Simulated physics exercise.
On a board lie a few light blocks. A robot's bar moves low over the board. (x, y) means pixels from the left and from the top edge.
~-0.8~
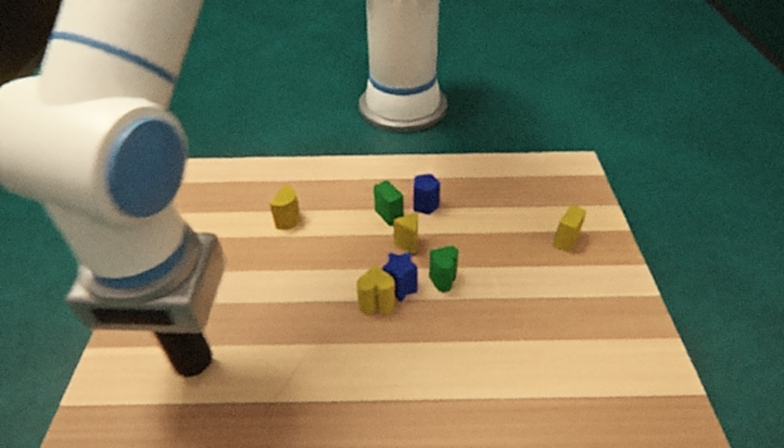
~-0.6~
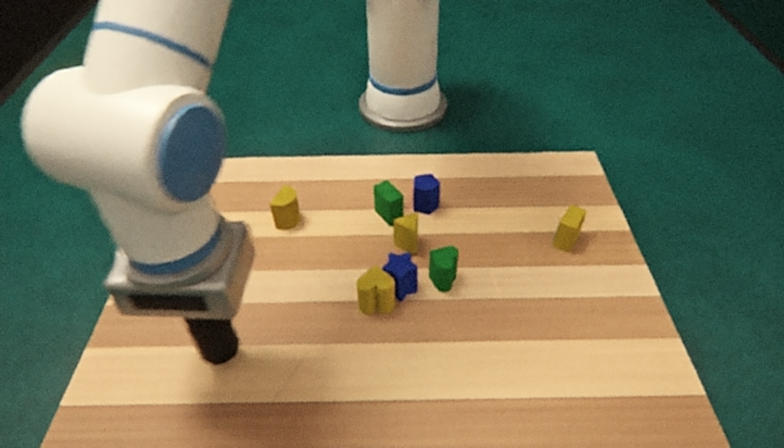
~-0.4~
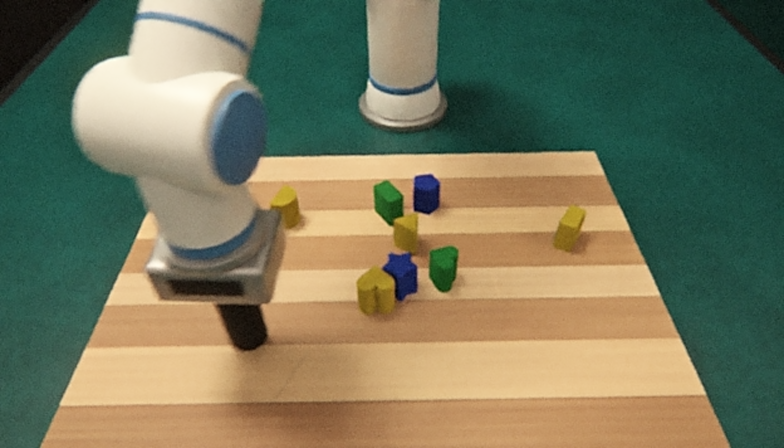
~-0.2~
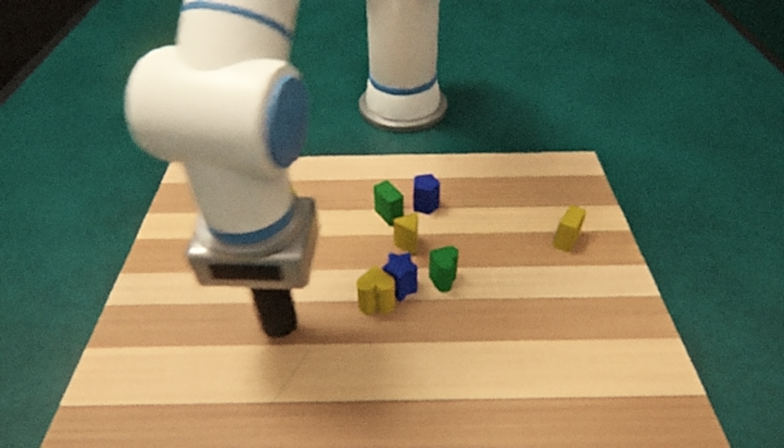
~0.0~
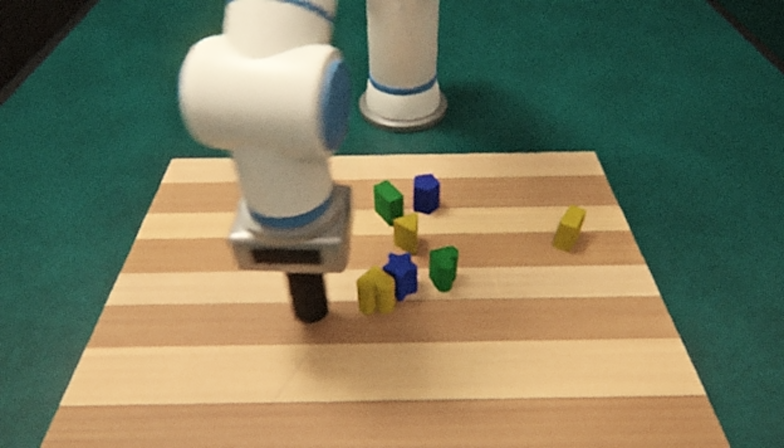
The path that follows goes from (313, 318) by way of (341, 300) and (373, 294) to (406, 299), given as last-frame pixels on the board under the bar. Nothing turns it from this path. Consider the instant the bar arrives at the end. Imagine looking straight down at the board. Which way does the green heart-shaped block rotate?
Looking down: Clockwise.
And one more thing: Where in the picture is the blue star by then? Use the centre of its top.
So, by the moment the path ends, you'll find the top centre of the blue star at (430, 259).
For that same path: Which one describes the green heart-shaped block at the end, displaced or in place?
At the moment the path ends, the green heart-shaped block no longer stands where it did.
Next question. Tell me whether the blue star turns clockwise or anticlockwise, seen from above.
That block twists counter-clockwise.
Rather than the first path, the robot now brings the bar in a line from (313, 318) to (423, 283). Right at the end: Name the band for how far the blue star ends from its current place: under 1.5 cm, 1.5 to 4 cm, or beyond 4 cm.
Once the path is done, the blue star lies more than 4 cm from its present place.
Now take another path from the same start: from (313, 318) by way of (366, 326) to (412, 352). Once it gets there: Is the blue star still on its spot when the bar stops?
No, that is not what happens.
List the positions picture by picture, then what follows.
The first picture shows tip of the bar (193, 360), middles of tops, yellow heart-shaped block (375, 279), blue star (400, 263), yellow triangular piece (409, 221), green heart-shaped block (445, 256).
The second picture shows bar (220, 348), nothing pushed.
The third picture shows bar (249, 336), nothing pushed.
The fourth picture shows bar (280, 322), nothing pushed.
The fifth picture shows bar (311, 309), yellow heart-shaped block (375, 279), blue star (400, 263), yellow triangular piece (409, 221), green heart-shaped block (445, 256).
The first path, step by step. One third of the way, bar (341, 290); nothing pushed yet.
Two thirds of the way, bar (374, 284); yellow heart-shaped block (396, 286); blue star (408, 262).
At the end, bar (406, 289); yellow heart-shaped block (419, 299), turned 30° clockwise; blue star (430, 259), turned 55° anticlockwise; yellow triangular piece unmoved; green heart-shaped block (456, 252), turned 20° clockwise.
